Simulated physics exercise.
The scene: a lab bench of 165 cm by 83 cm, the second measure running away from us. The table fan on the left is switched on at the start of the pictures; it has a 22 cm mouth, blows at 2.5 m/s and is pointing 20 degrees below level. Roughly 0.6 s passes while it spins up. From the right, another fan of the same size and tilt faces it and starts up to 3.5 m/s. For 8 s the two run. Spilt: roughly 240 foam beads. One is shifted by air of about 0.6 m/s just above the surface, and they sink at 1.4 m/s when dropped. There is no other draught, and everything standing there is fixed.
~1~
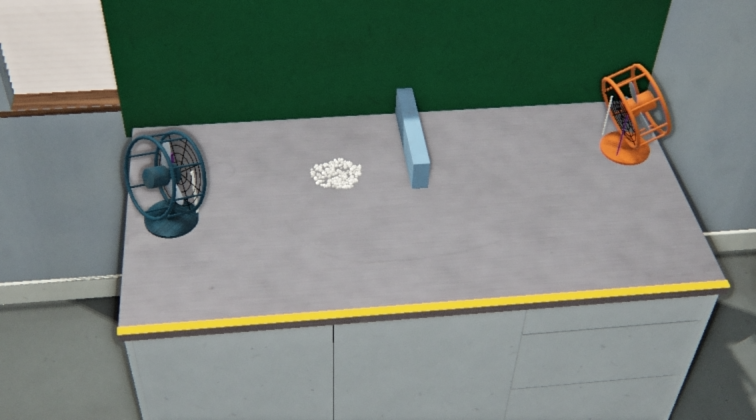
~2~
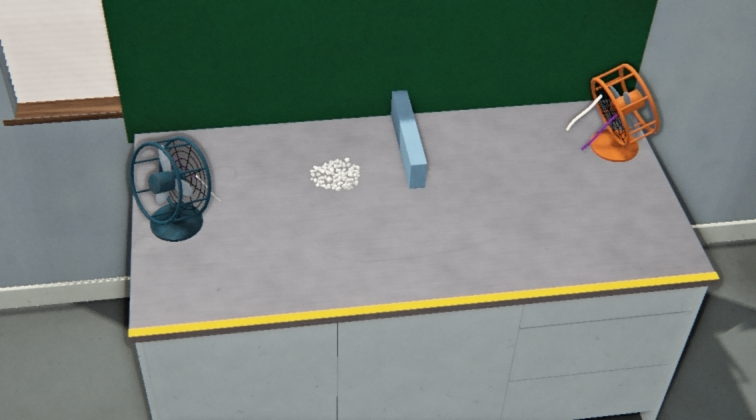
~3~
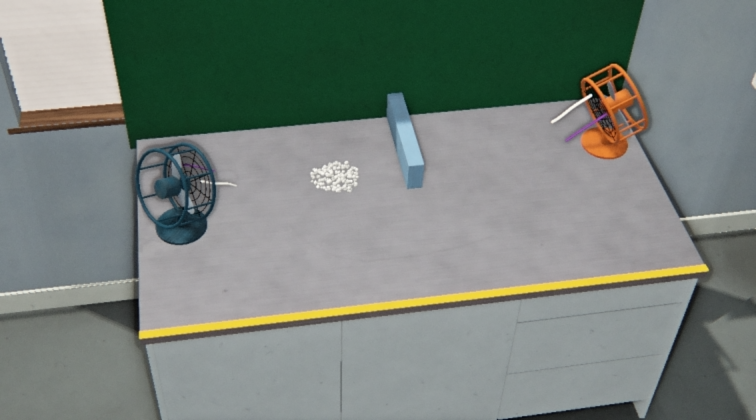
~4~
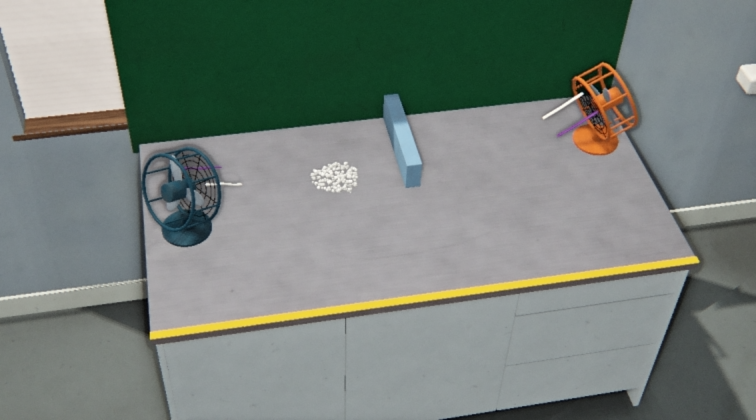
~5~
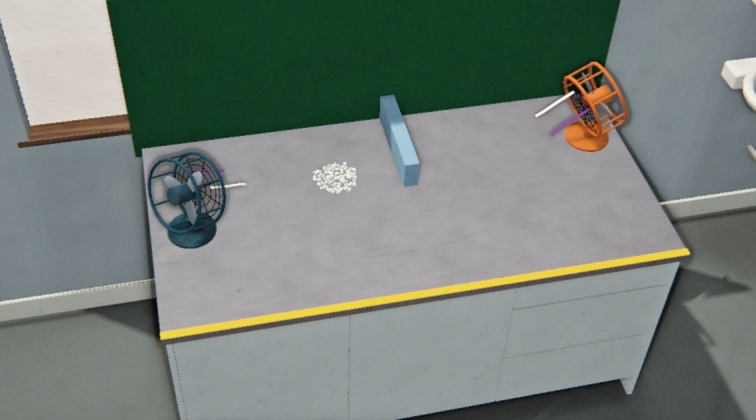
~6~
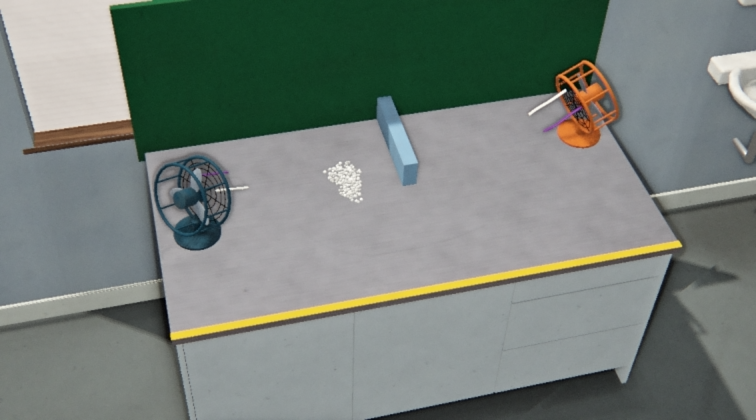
A pile of small white beads on a gray bench sat still between a blue fan and an orange one, ribbons fluttering from both, then began spreading toward the light-blue plank beside it.
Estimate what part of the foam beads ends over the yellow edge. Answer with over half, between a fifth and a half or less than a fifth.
More than half end up there.
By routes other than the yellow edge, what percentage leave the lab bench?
Estimated share: Around 0 %.
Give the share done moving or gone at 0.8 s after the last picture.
That works out to some 20 %.
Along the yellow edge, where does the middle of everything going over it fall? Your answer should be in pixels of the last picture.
(300, 317).
Then, 0.8 s after the last picture the count stands so, 92 % are over the yellow edge.
Then, 1.8 s after the last picture the count stands so, 100 % are over the yellow edge.
Then, 3.6 s after the last picture the count stands so, 100 % are over the yellow edge.
Then, 7.2 s after the last picture, at the end, 100 % are over the yellow edge.
